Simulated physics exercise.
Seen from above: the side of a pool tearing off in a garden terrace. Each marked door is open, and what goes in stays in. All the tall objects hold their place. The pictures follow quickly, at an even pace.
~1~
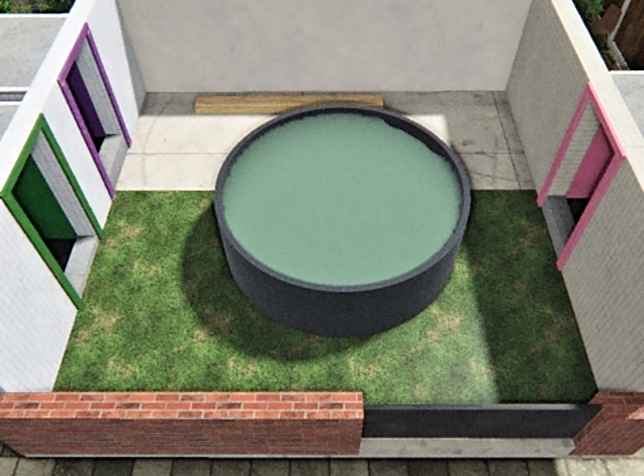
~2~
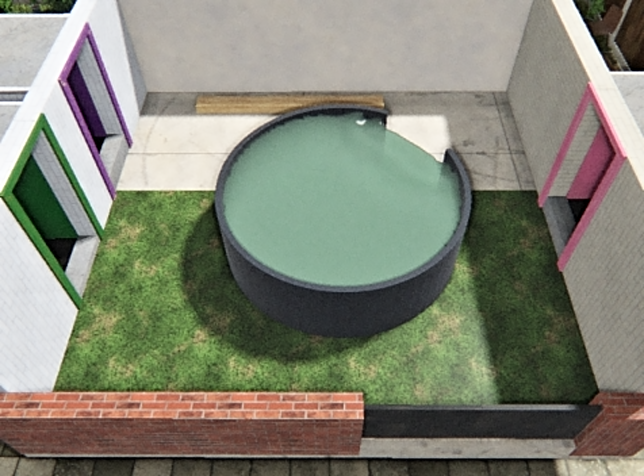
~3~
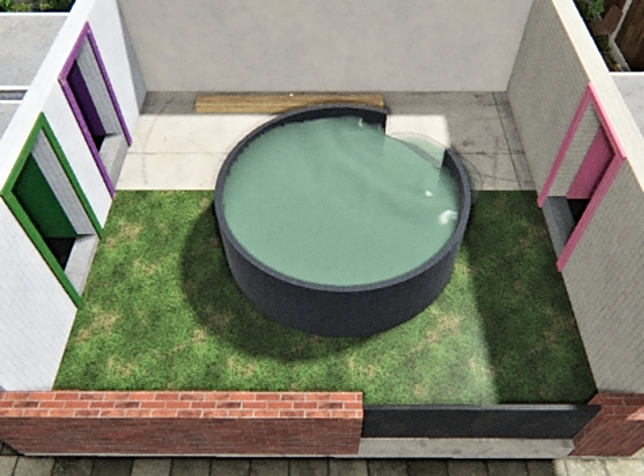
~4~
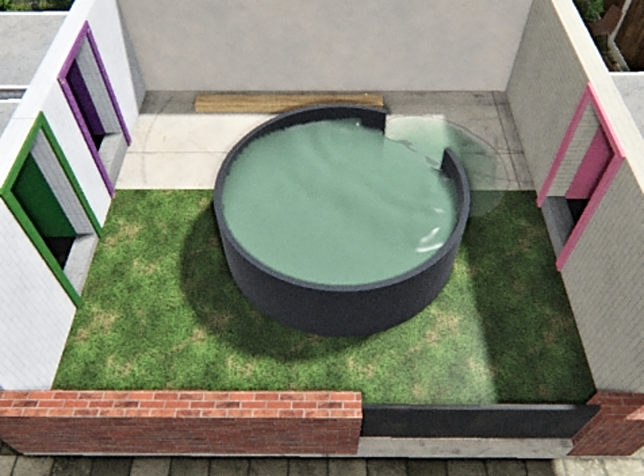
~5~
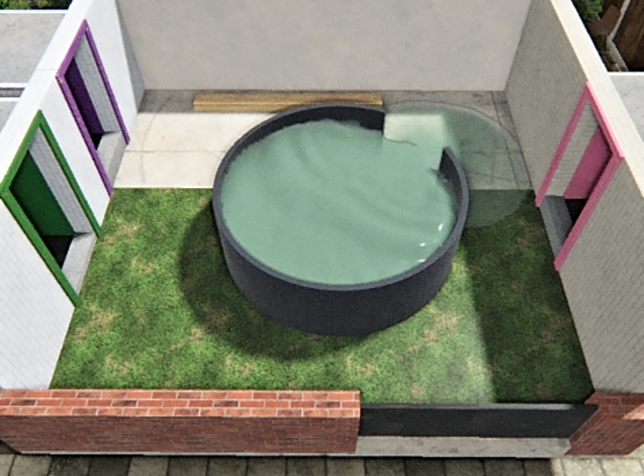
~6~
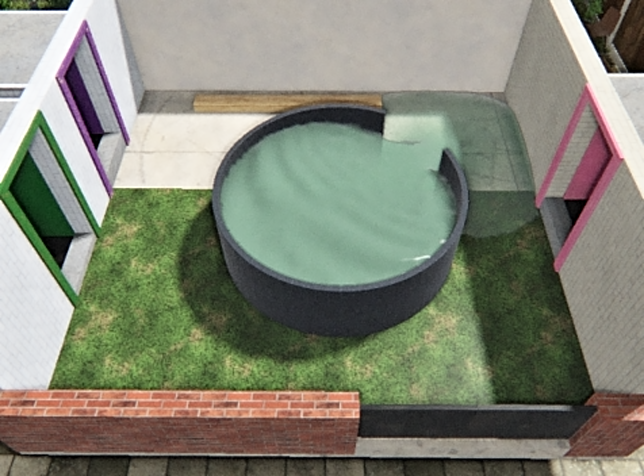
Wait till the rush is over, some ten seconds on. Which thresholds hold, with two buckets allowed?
The pink door admits no more than that; the purple door admits no more than that; the green door lets in a lot.
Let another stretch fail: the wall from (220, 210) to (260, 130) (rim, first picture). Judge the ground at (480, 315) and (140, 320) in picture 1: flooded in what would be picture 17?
In that order: Dry, covered.
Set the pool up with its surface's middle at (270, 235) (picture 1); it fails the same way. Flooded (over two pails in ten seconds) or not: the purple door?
One by one: Purple stays under.
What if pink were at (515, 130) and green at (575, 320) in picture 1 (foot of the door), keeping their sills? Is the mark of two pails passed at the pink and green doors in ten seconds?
My reading: The pink door goes over, the green door is over.
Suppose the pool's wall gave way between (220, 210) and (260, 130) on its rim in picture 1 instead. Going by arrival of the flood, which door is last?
Last comes the door marked pink.
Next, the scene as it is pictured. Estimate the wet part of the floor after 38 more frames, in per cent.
Near 100 in a hundred.
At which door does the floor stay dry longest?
The green one.
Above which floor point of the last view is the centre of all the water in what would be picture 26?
Close to (375, 194).
A moment on, water covers 25 % of the floor; the pink door wet at the sill, nothing in, the purple door not reached, the green door not reached.
Next, water covers 35 % of the floor; the pink door wet at the sill, nothing in, the purple door not reached, the green door not reached.
Then, water covers 65 % of the floor; the pink door wet at the sill, nothing in, the purple door wet at the sill, nothing in, the green door not reached.
Later, water covers 100 % of the floor; the pink door wet at the sill, nothing in, the purple door wet at the sill, nothing in, the green door wet at the sill, nothing in.
In the end, water covers 95 % of the floor; the pink door wet at the sill, nothing in, the purple door wet at the sill, nothing in, the green door over two buckets in.
